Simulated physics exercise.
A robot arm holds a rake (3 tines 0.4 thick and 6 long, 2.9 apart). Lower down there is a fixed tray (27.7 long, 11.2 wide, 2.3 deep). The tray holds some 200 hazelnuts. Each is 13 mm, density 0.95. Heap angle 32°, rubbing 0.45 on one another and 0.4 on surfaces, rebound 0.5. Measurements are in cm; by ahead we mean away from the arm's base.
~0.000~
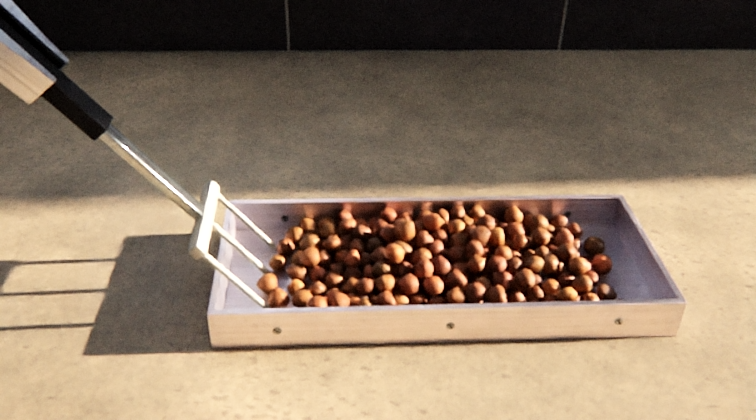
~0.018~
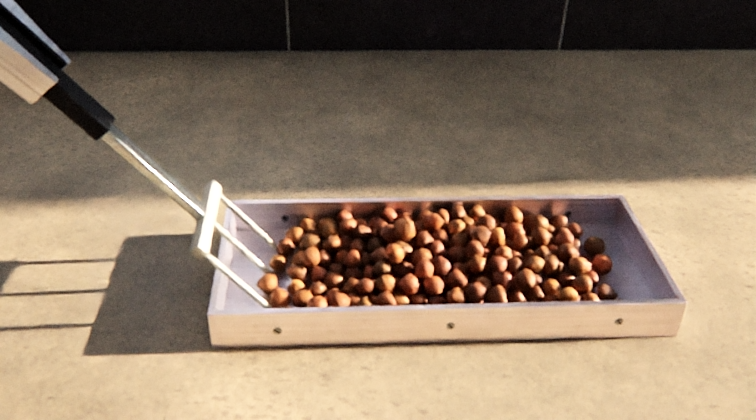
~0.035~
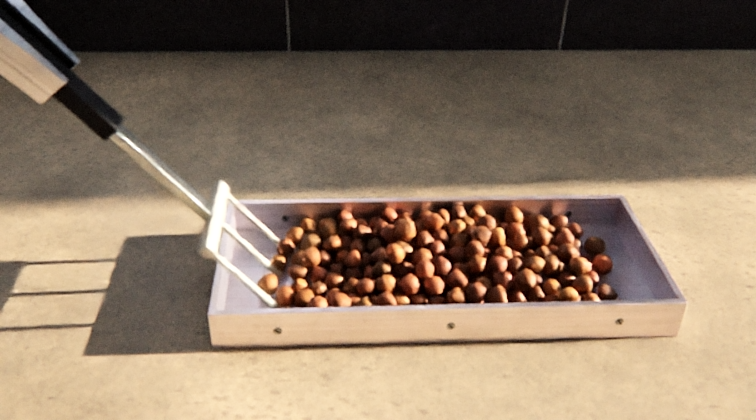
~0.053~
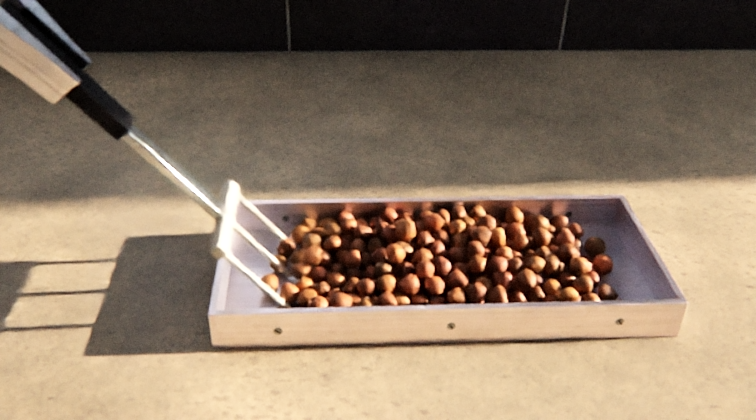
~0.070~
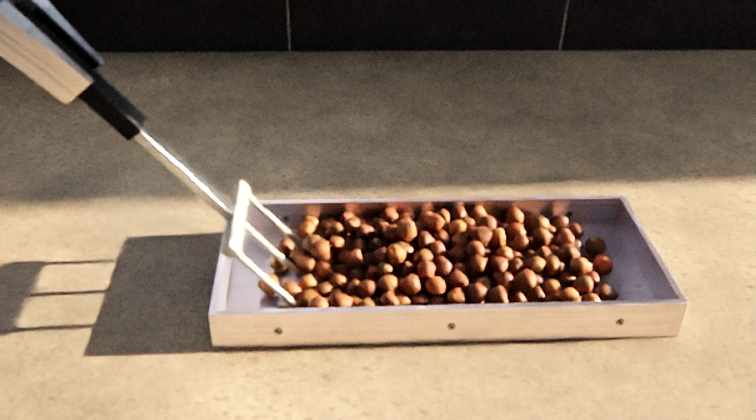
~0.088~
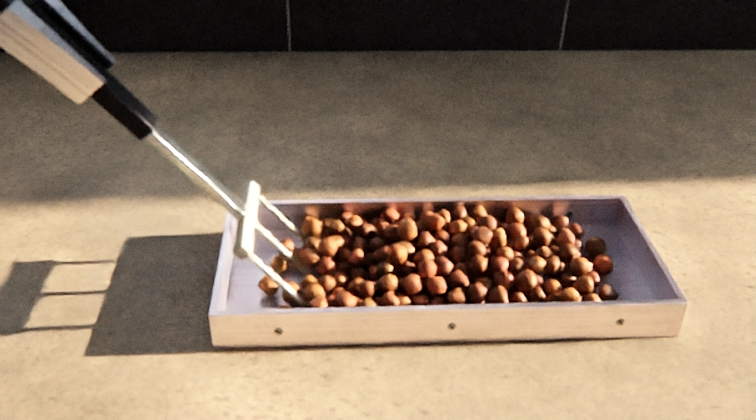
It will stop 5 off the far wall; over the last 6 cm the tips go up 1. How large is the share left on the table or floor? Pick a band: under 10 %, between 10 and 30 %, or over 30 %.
Under 10 %.
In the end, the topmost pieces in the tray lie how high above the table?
4.0 cm, give or take.
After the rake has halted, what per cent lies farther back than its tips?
I'd say close to 65 per cent of it.
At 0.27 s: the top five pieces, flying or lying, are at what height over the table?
Roughly 4 centimetres.
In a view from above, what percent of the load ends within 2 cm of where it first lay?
That comes to some 25 per cent.
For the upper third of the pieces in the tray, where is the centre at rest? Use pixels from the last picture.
Looks like roughly (576, 253) to me.
After 0.27 s, sloping 51°, highest piece 4 above the table; 200 in the tray.
After 0.45 s, sloping 51°, highest piece 5 above the table; 200 in the tray.
After 0.74 s, sloping 51°, highest piece 4 above the table; 195 in the tray, 5 on the table or floor.
After 1.44 s, sloping 51°, highest piece 3 above the table; 193 in the tray, 7 on the table or floor.
At rest, 193 in the tray, 7 on the table or floor. That is 4 % on the table or floor.
